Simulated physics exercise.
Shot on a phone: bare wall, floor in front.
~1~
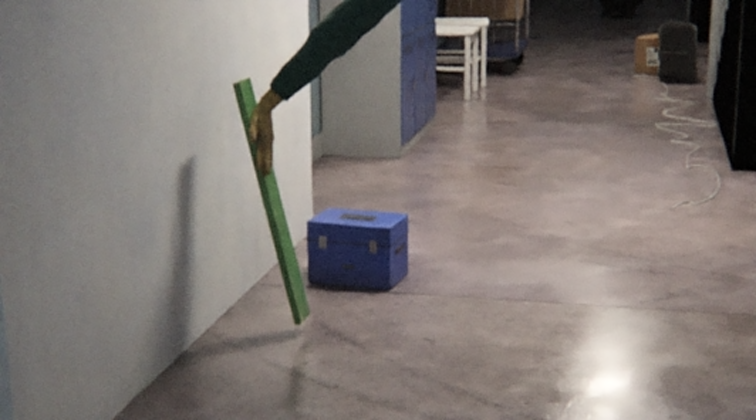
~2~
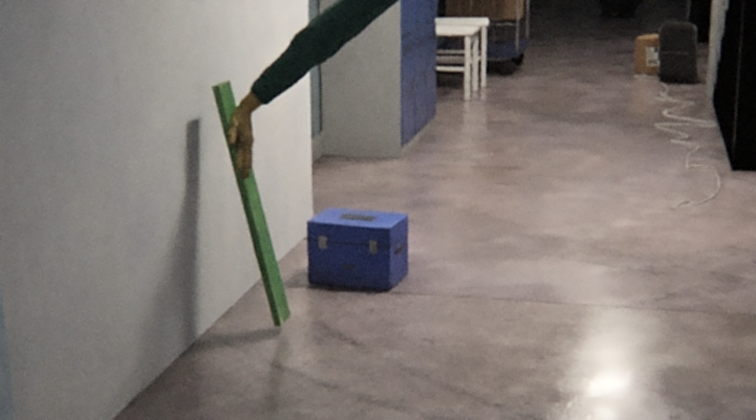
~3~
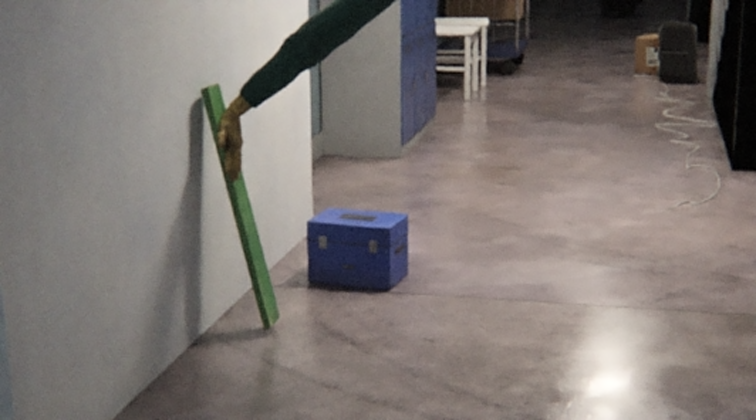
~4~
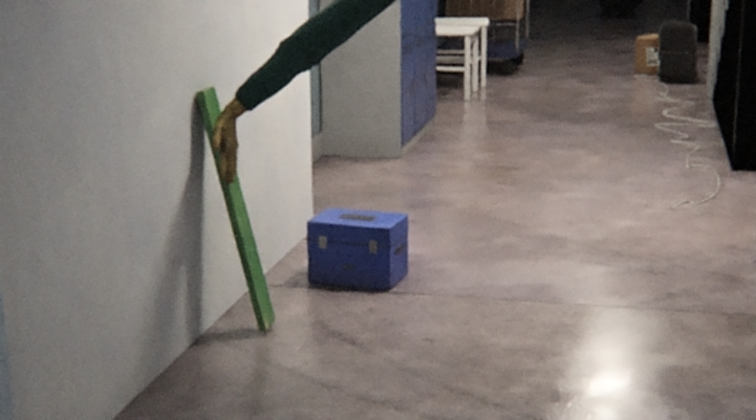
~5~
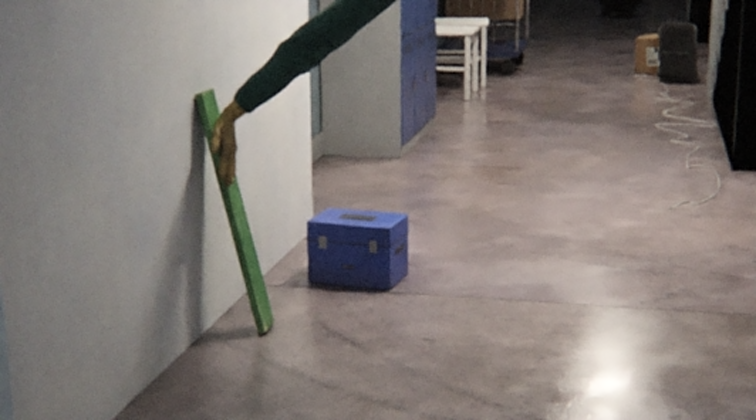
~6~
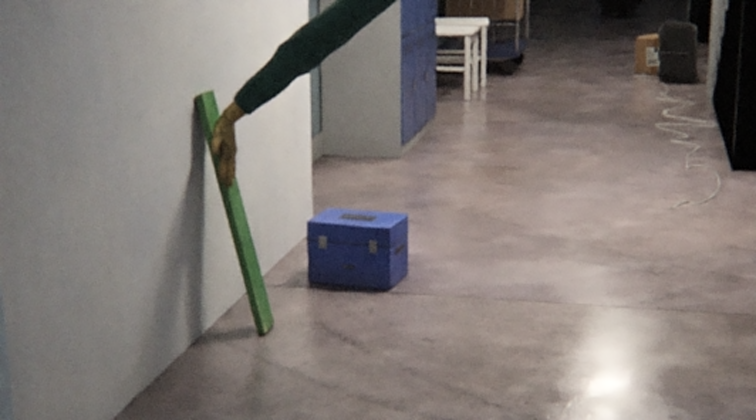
An arm in a dark green sleeve and a tan glove reaches in from the top, holding a green plank beside a bare pale wall at left, seen from a raised, still view down a corridor. A blue toolbox sits on the shiny grey floor right of the plank, with a white stool farther back. The hand moves the plank left until it leans against the wall, then stays on it.
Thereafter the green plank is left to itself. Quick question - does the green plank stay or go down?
It stays.
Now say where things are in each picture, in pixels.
On its way; green plank (273, 203); blue toolbox (358, 248), in the first frame.
On its way; green plank (253, 205); blue toolbox (358, 248), in the second frame.
On its way; green plank (242, 207); blue toolbox (358, 248), in the third frame.
On its way; green plank (237, 210); blue toolbox (358, 248), in the fourth frame.
Propped up under the hand; green plank (236, 212); blue toolbox (358, 248), in the fifth frame.
Propped up under the hand; green plank (236, 213); blue toolbox (358, 248), in the sixth frame.
Then, 0.20 s after the last picture, nothing has stirred.
Then, 0.70 s after the last picture, green plank resting near (236, 214).
At rest, both in place. Seen from the same camera at the end, green plank near (236, 214). The plank holds.
